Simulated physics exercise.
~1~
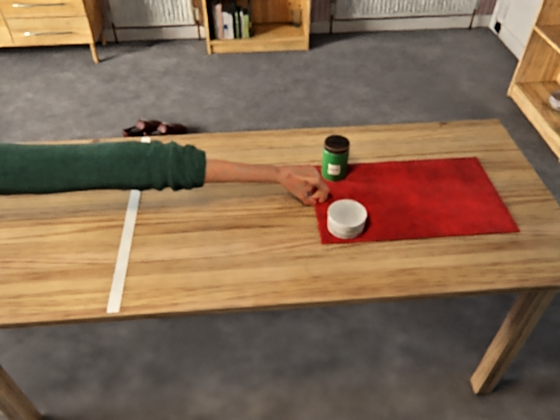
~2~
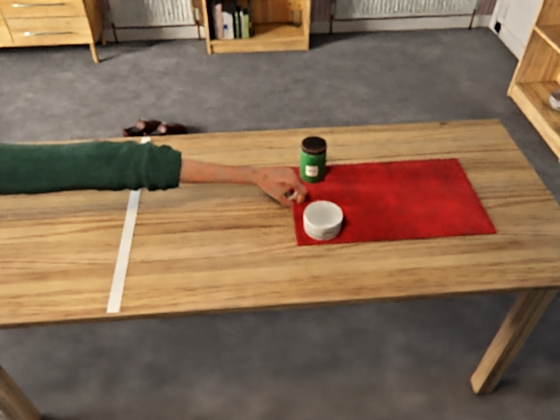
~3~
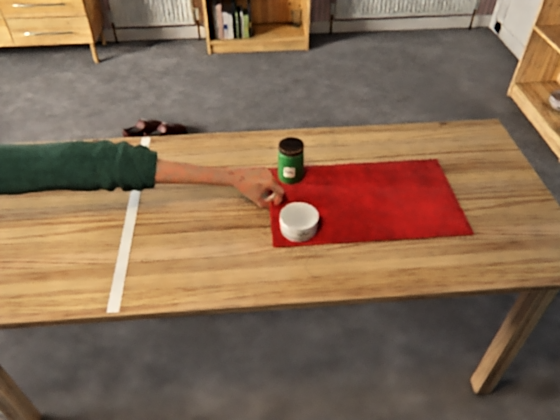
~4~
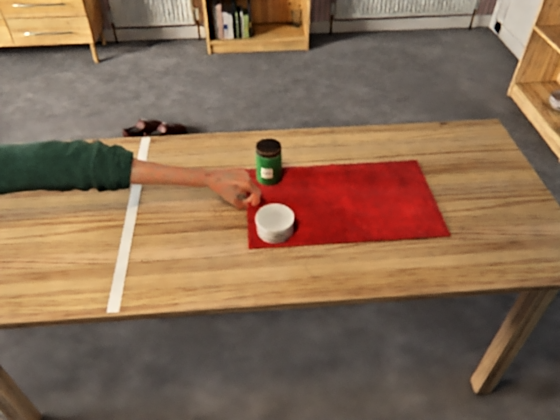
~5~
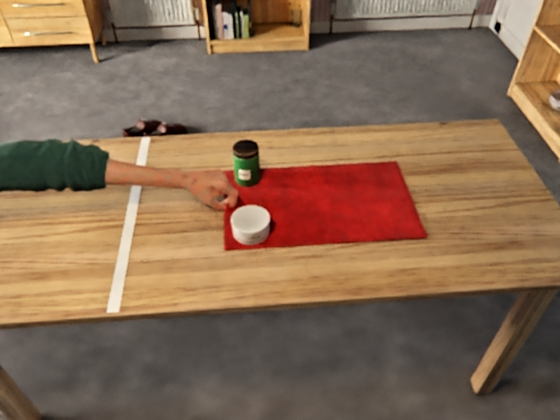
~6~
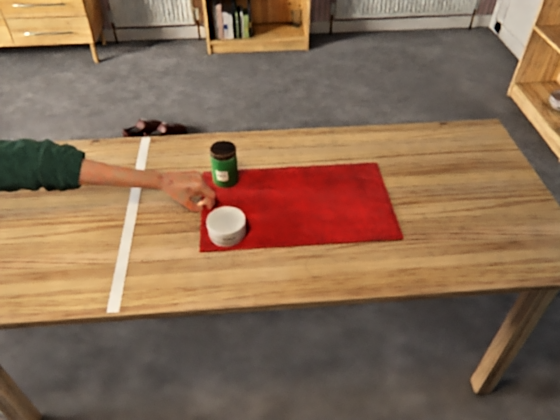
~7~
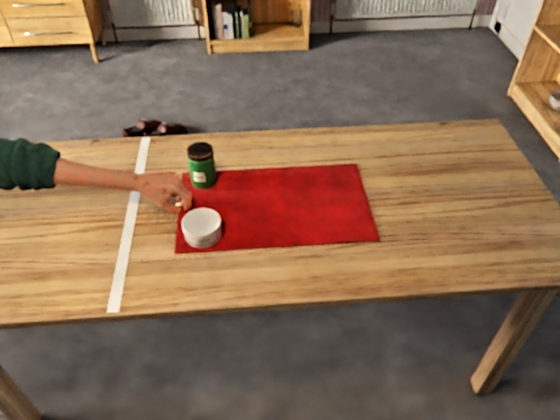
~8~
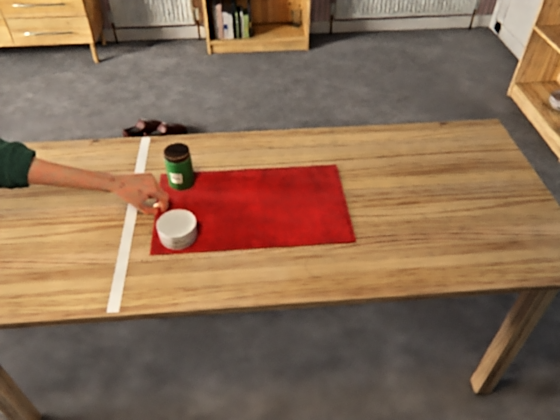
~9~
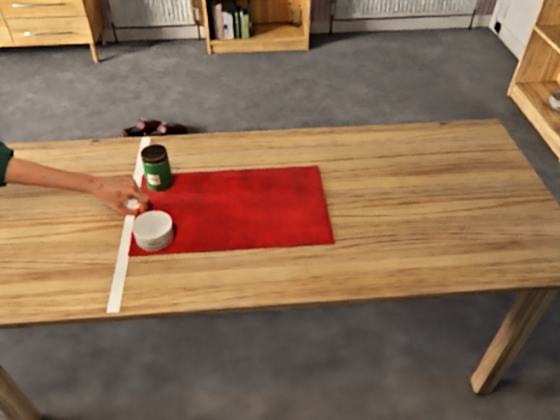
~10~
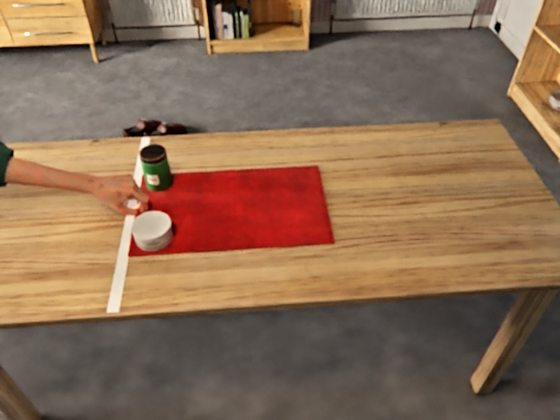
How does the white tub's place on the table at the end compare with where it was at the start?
The white tub starts right of the middle of the table, far from the white tape, and it ends well over to the left, just to the right of the tape.
